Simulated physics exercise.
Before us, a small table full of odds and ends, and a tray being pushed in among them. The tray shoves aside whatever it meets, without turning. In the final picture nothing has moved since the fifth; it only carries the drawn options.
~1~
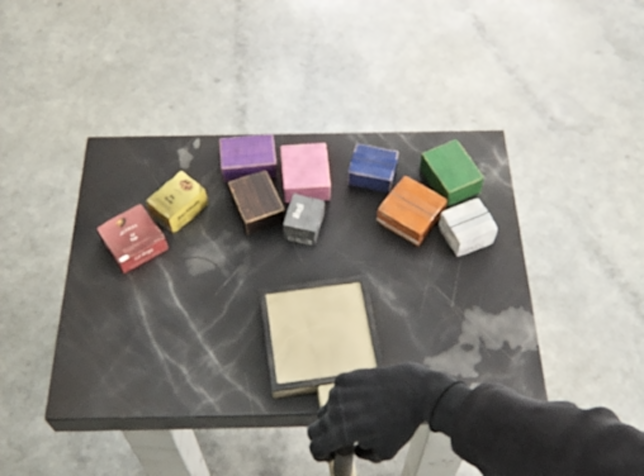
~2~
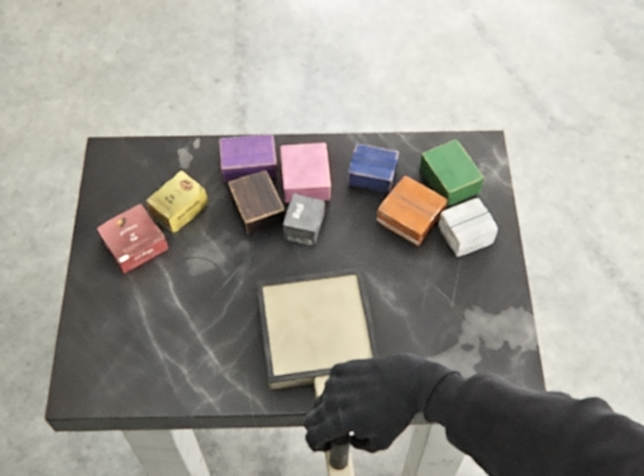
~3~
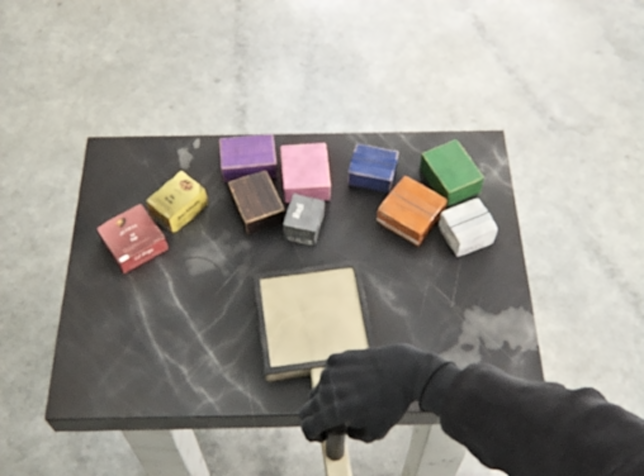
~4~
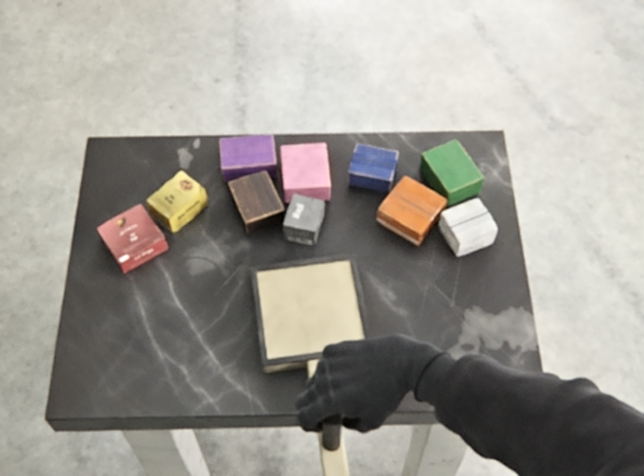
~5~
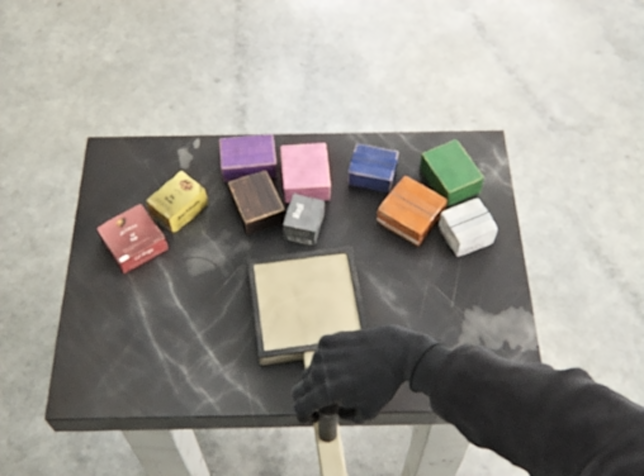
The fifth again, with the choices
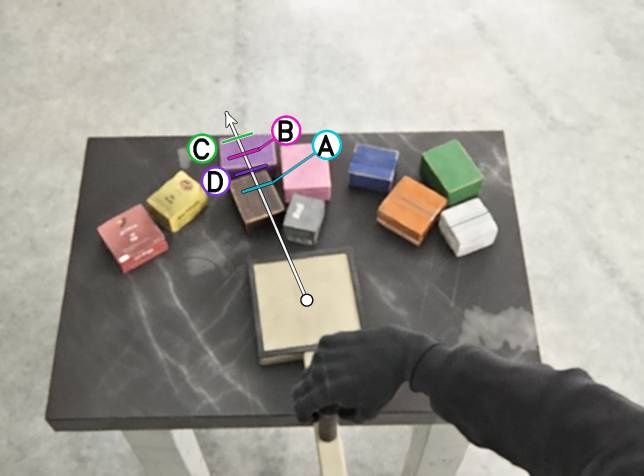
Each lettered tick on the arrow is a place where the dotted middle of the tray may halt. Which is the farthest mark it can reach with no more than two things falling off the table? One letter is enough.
As far as mark A.
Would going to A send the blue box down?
No.
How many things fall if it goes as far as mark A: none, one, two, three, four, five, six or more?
By then, two.
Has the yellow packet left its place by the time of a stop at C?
Yes.
On the marked copy, A at (258, 187); B at (244, 154); C at (237, 138); D at (251, 170); the arrow from (307, 300) to (226, 113); the white dot at (307, 300).
With A. Early on, tray (289, 263); pink block (301, 160); black block (257, 198).
Further on, tray (271, 221); pink block (290, 124); purple block (237, 125).
At the end, tray (259, 193); purple block over the edge; pink block over the edge; two fallen.
As for the rest, B drops four; C drops four; D drops four.
